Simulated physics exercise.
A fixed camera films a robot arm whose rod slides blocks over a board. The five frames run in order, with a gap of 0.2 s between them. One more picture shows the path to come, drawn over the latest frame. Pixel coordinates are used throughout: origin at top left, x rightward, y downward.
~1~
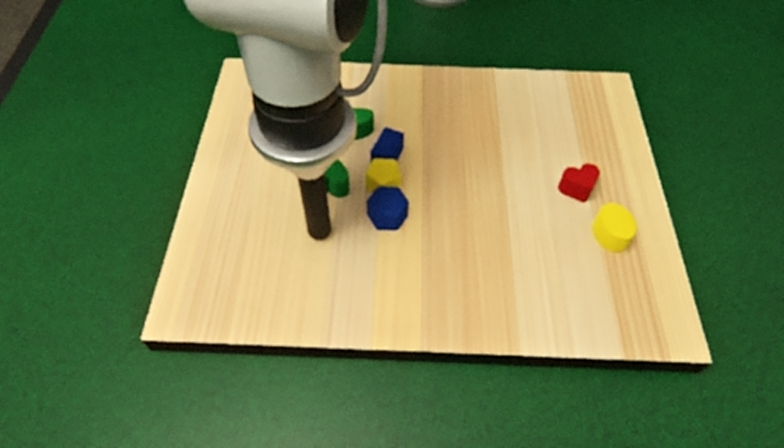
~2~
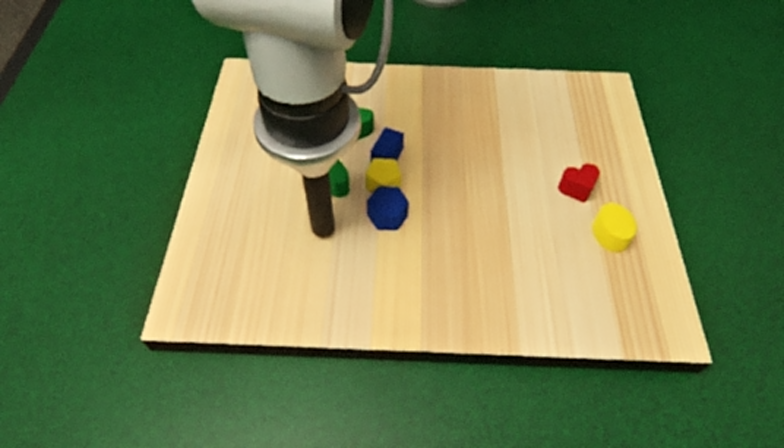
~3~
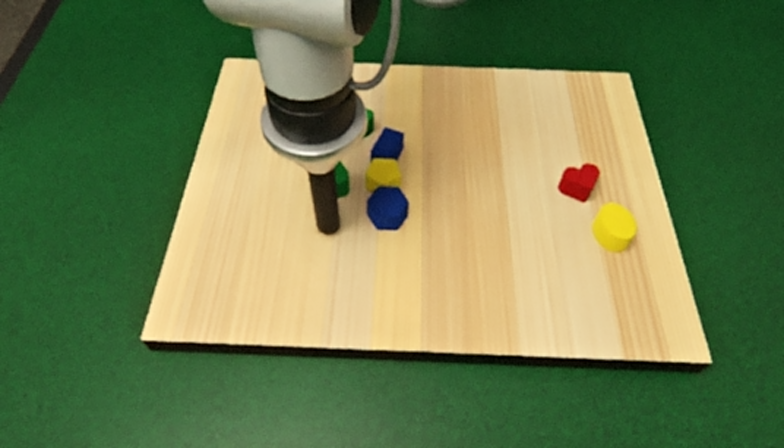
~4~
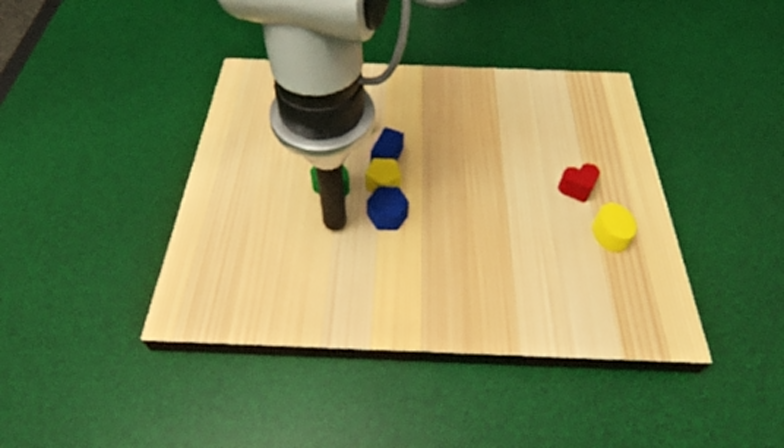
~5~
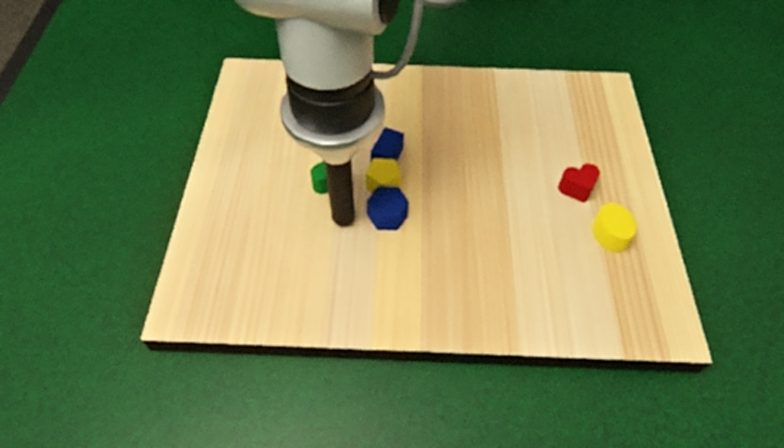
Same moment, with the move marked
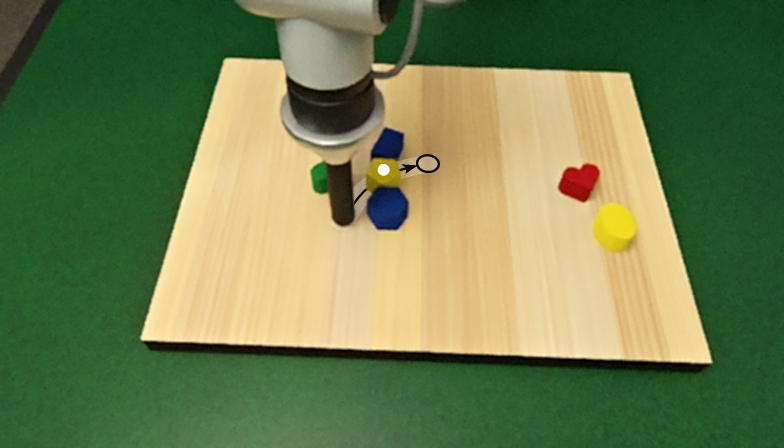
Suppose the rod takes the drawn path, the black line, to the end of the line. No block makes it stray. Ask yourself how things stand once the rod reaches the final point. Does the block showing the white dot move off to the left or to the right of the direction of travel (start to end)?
The block showing the white dot goes right.
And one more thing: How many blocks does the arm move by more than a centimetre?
Once the path ends, two blocks will have shifted.
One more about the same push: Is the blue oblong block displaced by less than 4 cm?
Yes - that is the case.
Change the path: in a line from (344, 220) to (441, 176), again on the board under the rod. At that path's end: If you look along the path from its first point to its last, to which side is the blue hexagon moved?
It heads right.
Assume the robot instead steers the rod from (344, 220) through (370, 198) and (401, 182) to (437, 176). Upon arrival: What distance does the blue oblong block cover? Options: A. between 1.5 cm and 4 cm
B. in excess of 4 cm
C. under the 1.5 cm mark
A (between 1.5 cm and 4 cm)
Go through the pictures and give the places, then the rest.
Rod tip (319, 230); block tops, green heart (330, 170); yellow five-sided block (384, 170); blue oblong block (388, 142), in the first picture.
Rod (323, 228); blocks unchanged, in the second picture.
Rod (328, 225); blocks unchanged, in the third picture.
Rod (335, 221); blocks unchanged, in the fourth picture.
Rod (343, 217); green heart partly hidden; yellow five-sided block (384, 170); blue oblong block (388, 142), in the fifth picture.
Path on the board, from (344, 220) by way of (363, 192) and (393, 173) to (428, 164); the dot is on the yellow five-sided block.
What follows on the original path. One third of the way, rod (363, 188); yellow five-sided block (388, 168).
Two thirds of the way, rod (393, 169); yellow five-sided block (420, 160), turned 65° clockwise; blue oblong block (394, 134), turned 35° anticlockwise.
At the end, rod (428, 159); green heart in place; yellow five-sided block (453, 159), turned 95° clockwise; blue oblong block (395, 132), turned 40° anticlockwise.
